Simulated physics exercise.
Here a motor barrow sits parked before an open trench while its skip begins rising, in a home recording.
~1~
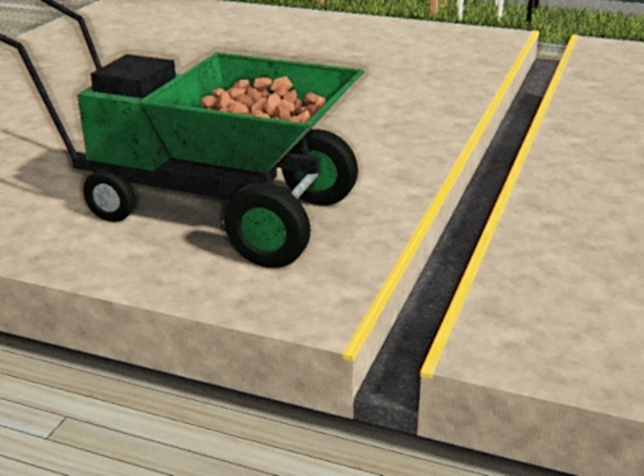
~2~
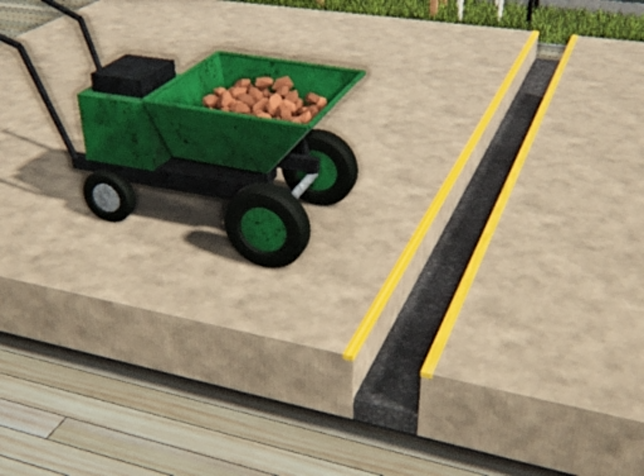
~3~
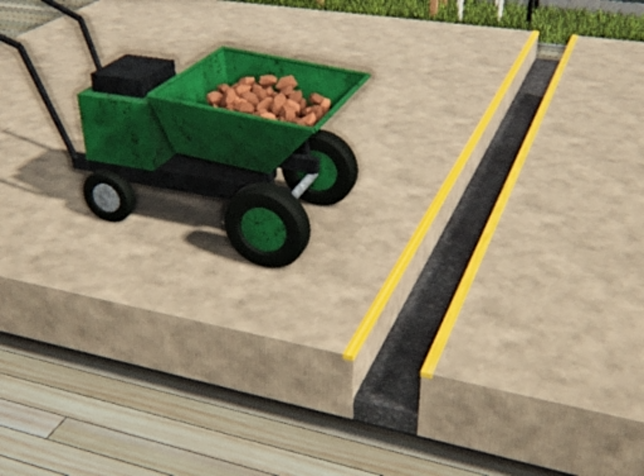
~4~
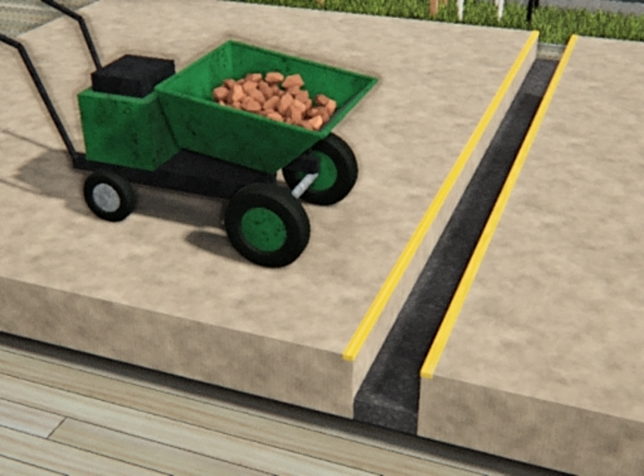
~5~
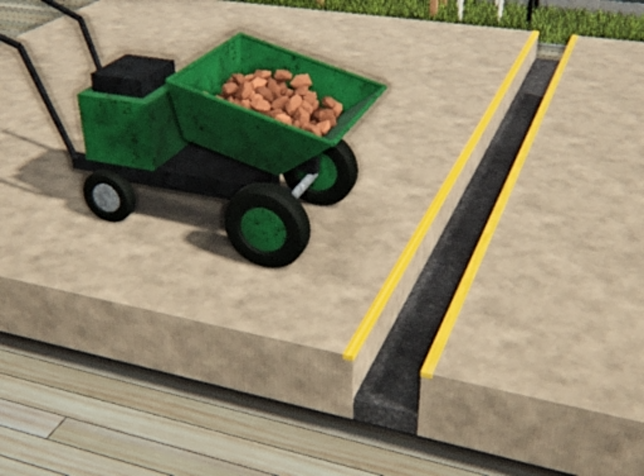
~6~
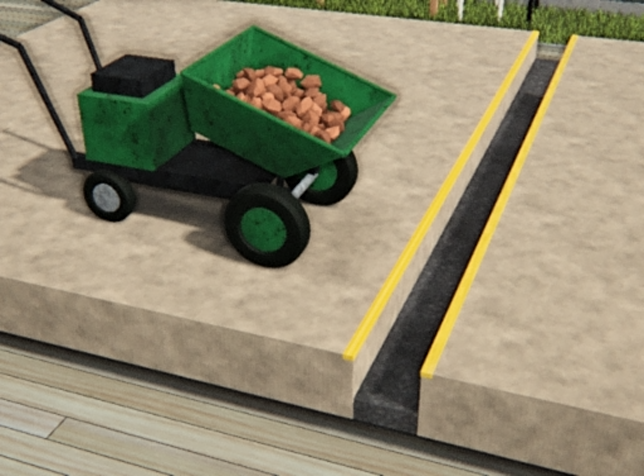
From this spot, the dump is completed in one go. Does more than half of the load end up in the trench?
The trench does get most of the load.
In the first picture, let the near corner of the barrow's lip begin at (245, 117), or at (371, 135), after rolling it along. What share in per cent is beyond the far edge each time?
Roughly 0 per cent, then roughly 70 per cent.
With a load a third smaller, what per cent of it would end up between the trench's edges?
Share between the edges: Approx. 100 %.
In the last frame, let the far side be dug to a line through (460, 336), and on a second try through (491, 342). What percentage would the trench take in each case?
First case 100 %, second case 100 %.
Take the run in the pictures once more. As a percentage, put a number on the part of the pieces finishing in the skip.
Estimate: Some 0 %.
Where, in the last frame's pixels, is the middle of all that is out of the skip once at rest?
Last view, centre at rest - approx. (437, 283).
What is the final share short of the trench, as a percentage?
Roughly 0 in a hundred.
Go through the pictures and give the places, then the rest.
Lip of the skip at (306, 126), level; top of the load at (238, 110), lumps of rubble; first edge of the trench at (370, 317); far edge at (444, 332), the trench under half as wide as the skip, and about as deep as wide, in the first picture.
Lip of the skip at (308, 127), level; top of the load at (239, 110), in the second picture.
Lip of the skip at (314, 130), tipped barely; top of the load at (234, 103), in the third picture.
Lip of the skip at (322, 136), tipped a little; top of the load at (240, 99), in the fourth picture.
Lip of the skip at (333, 144), tipped a little; top of the load at (249, 96), in the fifth picture.
Lip of the skip at (344, 155), tipped clearly; top of the load at (243, 85); first edge of the trench at (370, 317); far edge at (444, 332), in the sixth picture.
Soon, skip tipped steeply; all in the skip.
A while on, skip tipped right over; most in the skip; a small part in or heaped over the trench.
Towards the end, skip tipped right over; a stray few in the skip; a stray few short of the trench; nearly all in or heaped over the trench.
Finally, skip tipped right over; a stray few in the skip; a stray few short of the trench; nearly all in or heaped over the trench; none beyond it.
